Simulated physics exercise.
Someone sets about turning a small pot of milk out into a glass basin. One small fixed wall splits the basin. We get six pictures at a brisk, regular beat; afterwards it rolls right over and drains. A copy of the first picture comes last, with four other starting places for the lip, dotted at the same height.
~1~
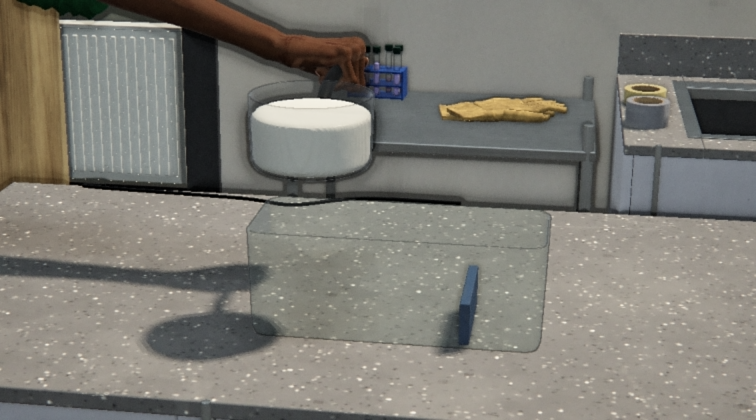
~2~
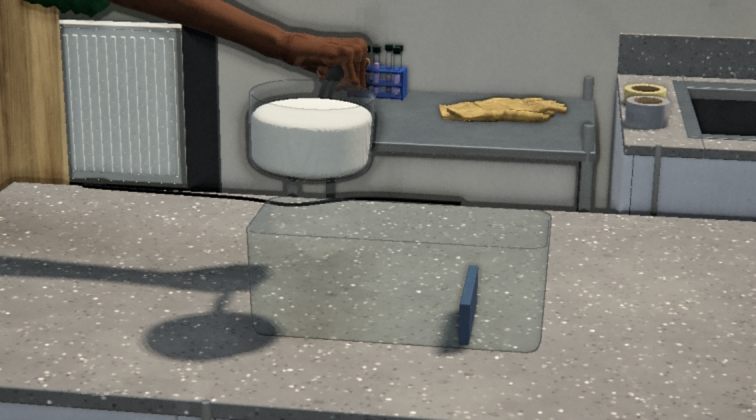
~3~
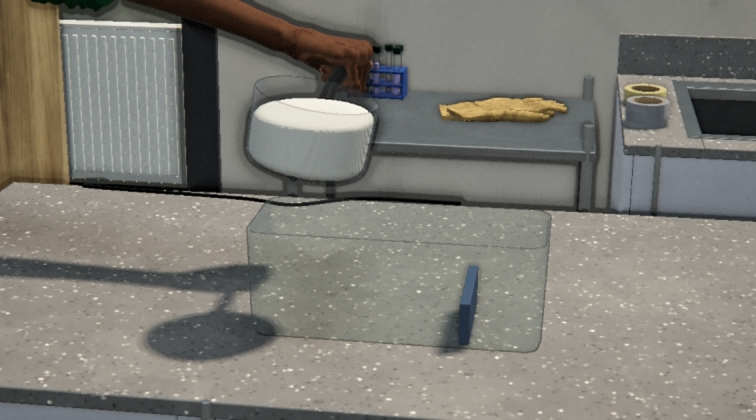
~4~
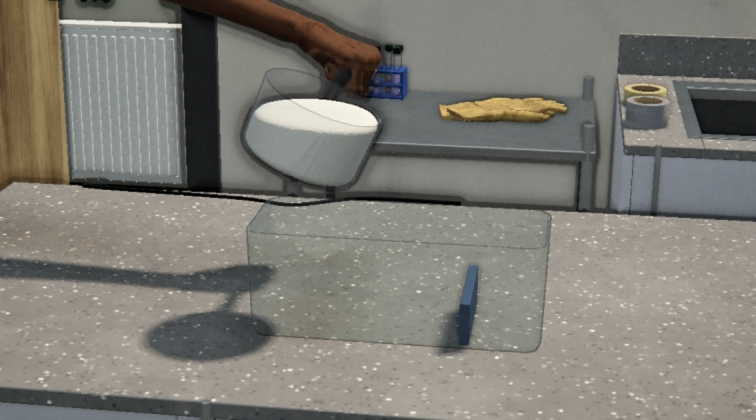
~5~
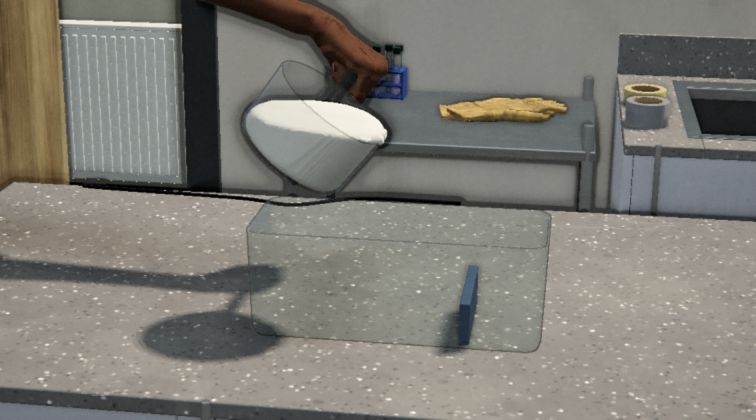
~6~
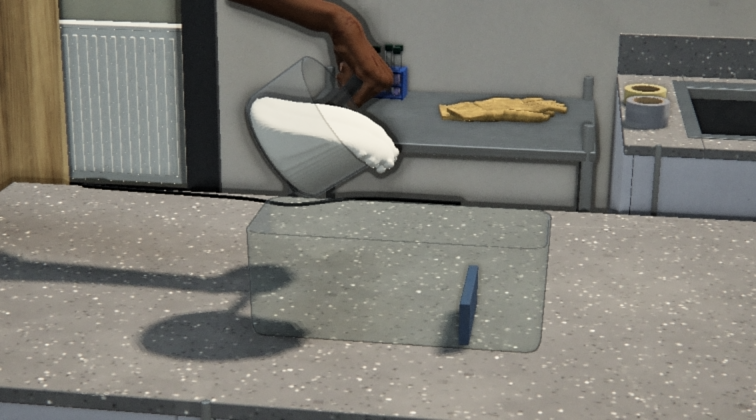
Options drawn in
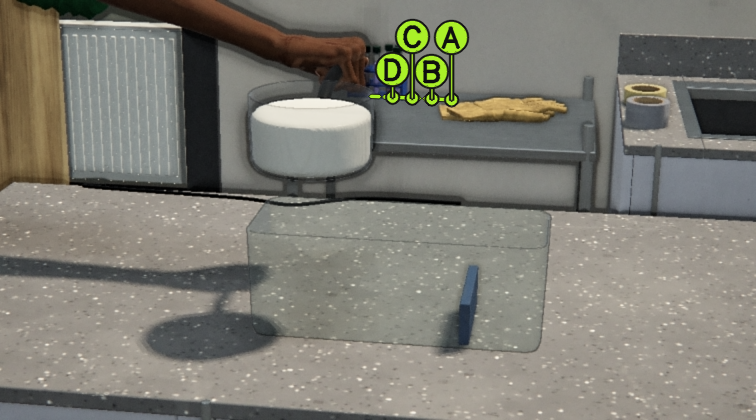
In a laboratory, a hand tilting a small clear pot rightwards above a glass basin, white milk sliding over its lip.
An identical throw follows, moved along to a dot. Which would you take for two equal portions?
The best place is A.
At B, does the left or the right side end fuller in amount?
More ends on the left.
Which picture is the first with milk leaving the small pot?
Picture 5.
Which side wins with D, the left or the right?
More ends on the left.
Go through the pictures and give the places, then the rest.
Upright, lip at (371, 96); basin from (252, 332) to (541, 351); top of the wall at (469, 284); nothing has left yet, in the first picture.
Tipped about 3°, lip at (372, 99); nothing has left yet, in the second picture.
Tipped about 10°, lip at (376, 107); nothing has left yet, in the third picture.
Tipped about 23°, lip at (380, 122); nothing has left yet, in the fourth picture.
Tipped about 38°, lip at (380, 139); milk is over the lip, down to (380, 139), in the fifth picture.
Tipped about 54°, lip at (374, 158); milk is over the lip, down to (380, 168), in the sixth picture.
In lime, A at (451, 99); B at (431, 99); C at (412, 98); D at (392, 97).
Choosing A, about 51 % ends left of the wall and 45 % right of it; 4 % is lost outside.
Choosing B, about 71 % ends left of the wall and 25 % right of it; 4 % is lost outside.
Choosing C, about 79 % ends left of the wall and 13 % right of it; 8 % is lost outside.
Choosing D, about 85 % ends left of the wall and 11 % right of it; 4 % is lost outside.
